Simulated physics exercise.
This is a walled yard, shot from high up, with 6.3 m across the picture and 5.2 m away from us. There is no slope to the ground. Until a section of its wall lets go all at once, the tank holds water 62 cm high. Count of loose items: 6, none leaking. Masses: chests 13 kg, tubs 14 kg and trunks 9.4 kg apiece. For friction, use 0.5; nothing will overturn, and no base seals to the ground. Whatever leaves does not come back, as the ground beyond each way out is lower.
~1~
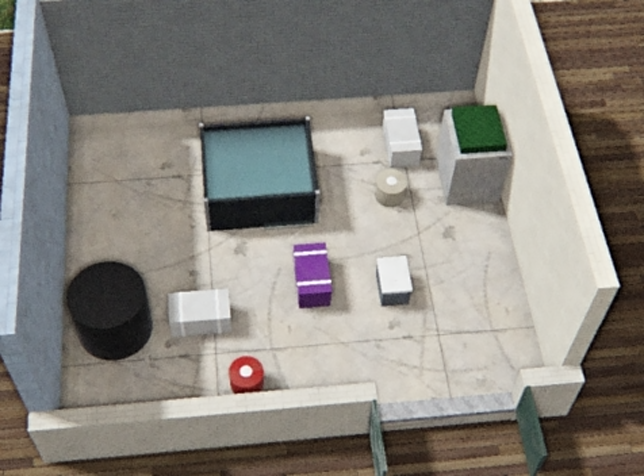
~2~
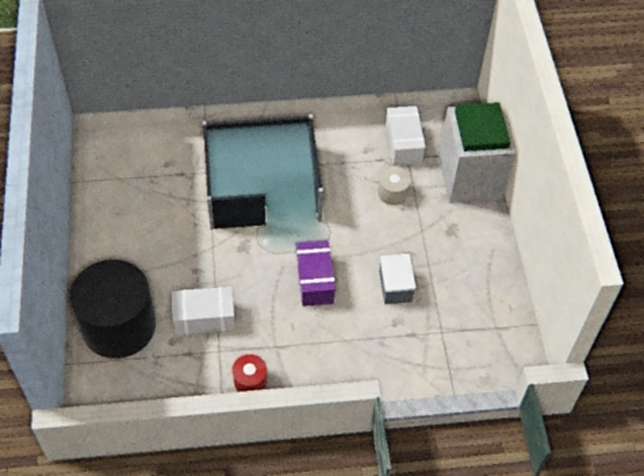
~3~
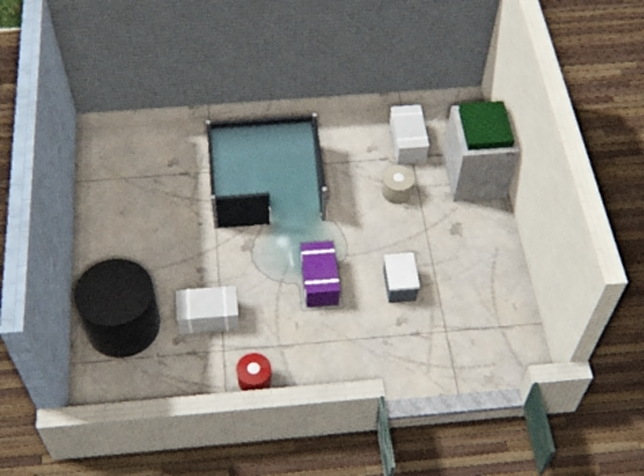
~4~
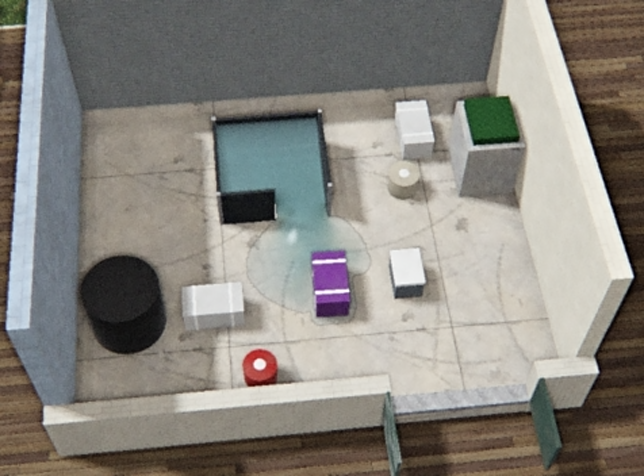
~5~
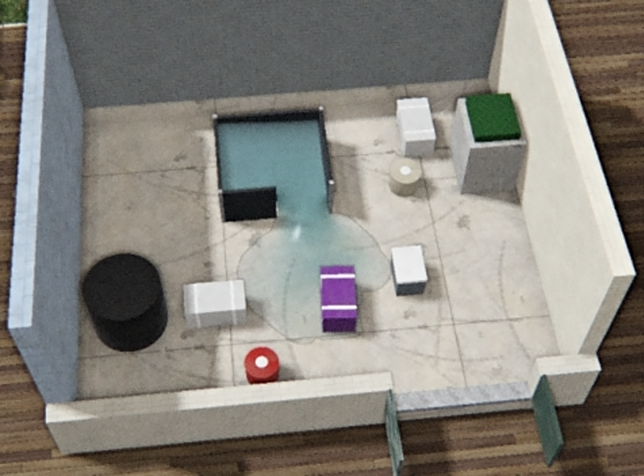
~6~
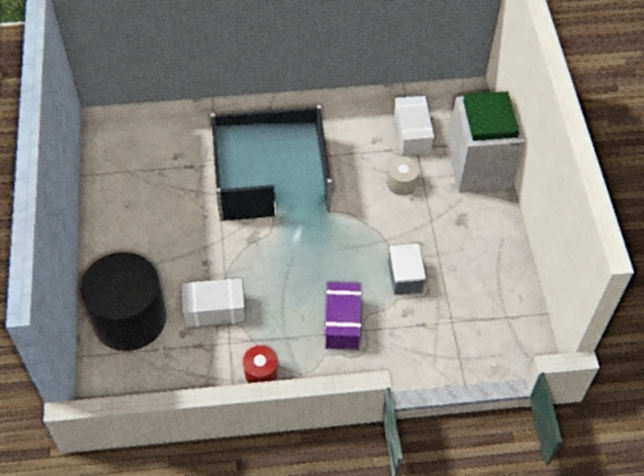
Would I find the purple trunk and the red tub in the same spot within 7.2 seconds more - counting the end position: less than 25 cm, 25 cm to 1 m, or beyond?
My prediction: The purple trunk ends up far from its start; the red tub ends up far from its start.
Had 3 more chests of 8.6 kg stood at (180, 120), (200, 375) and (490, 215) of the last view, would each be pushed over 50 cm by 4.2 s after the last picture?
Lab note - in order: Below threshold / above threshold / below threshold.
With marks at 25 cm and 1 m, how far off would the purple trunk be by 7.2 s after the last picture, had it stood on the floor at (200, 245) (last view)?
As it turns out, it barely budges.
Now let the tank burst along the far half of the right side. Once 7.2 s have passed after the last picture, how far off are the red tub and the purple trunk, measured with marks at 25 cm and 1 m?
Log: Red tub negligible displacement; purple trunk small displacement.
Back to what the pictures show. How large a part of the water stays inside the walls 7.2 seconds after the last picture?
Around 72 % of the water.
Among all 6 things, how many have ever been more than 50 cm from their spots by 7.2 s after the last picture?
I make that 4.
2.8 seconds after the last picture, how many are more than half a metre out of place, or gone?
By that point, 4.
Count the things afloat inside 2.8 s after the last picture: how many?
Total: 2.
Then, 0.9 s after the last picture the purple trunk is near (364, 347), 1.5 m from its start, afloat; the red tub is near (245, 377), 0.3 m from its start, aground; 0 of 6 are out; 1 afloat.
Then, 2.8 s after the last picture the purple trunk is near (468, 332), 2.2 m from its start, afloat; the red tub is near (108, 360), 1.9 m from its start, aground; 0 of 6 are out; 2 afloat.
Then, 4.8 s after the last picture the purple trunk is near (530, 322), 2.9 m from its start, afloat; the red tub is near (100, 350), 2.1 m from its start, afloat; 0 of 6 are out; 3 afloat.
Then, 7.2 s after the last picture the purple trunk is near (522, 303), 2.7 m from its start, afloat; the red tub is near (89, 345), 2.2 m from its start, aground; 0 of 6 are out; 1 afloat.
